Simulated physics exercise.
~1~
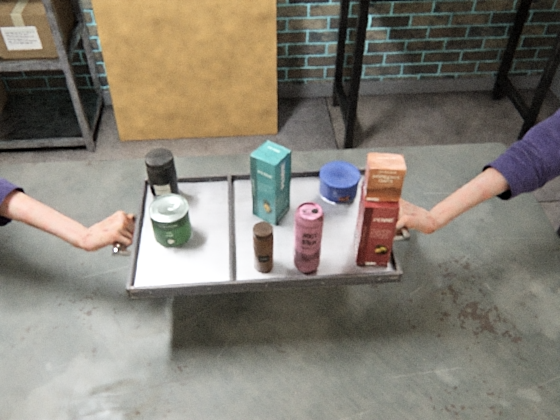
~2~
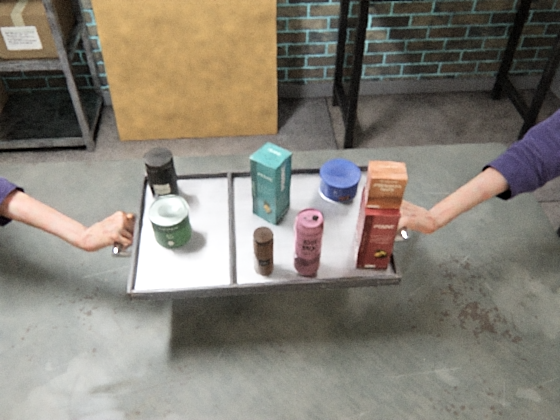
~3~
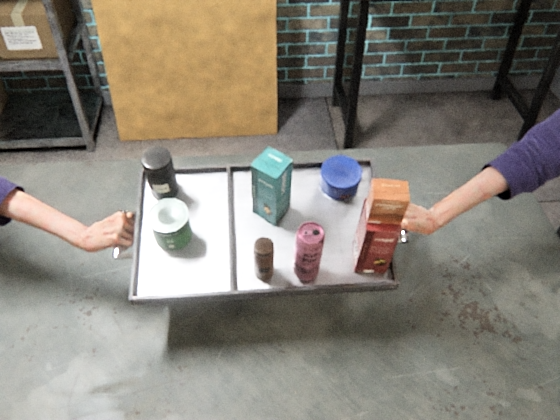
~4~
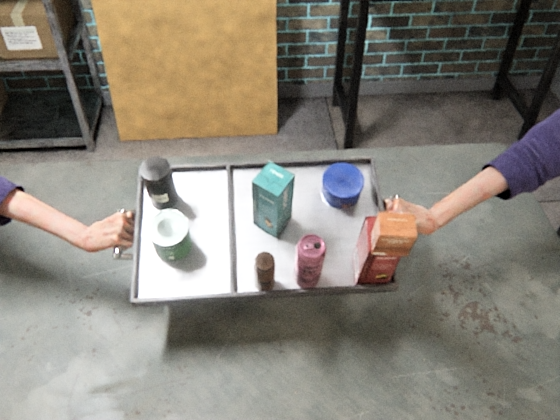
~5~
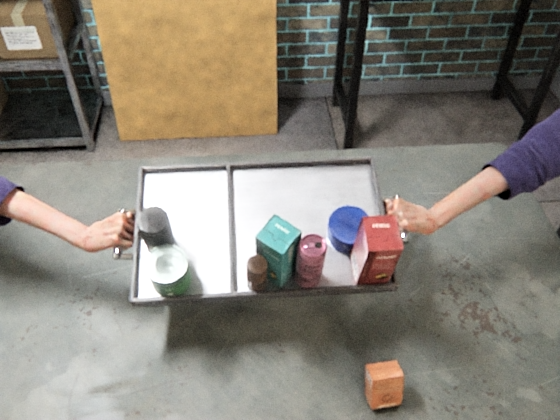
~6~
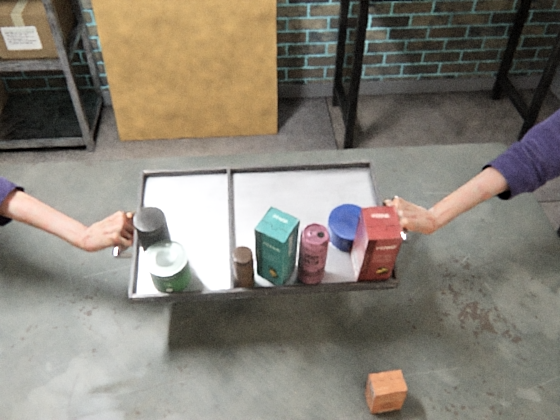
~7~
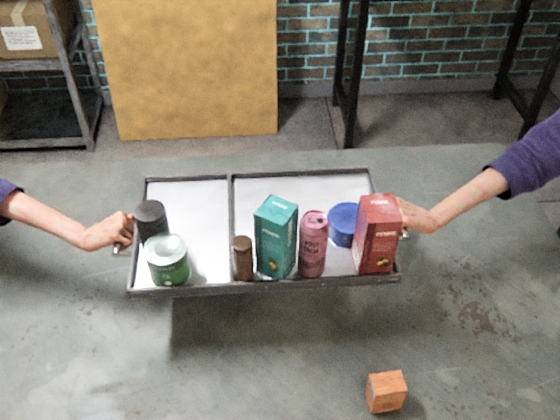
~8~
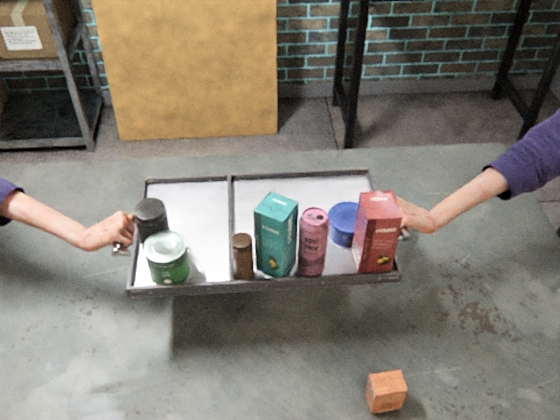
In a room with a brick wall, two hands tipped a tray of tins, cartons and a pink can toward the viewer, and the orange packet fell to the floor while others slid forward before the tray was levelled, still holding the rest.
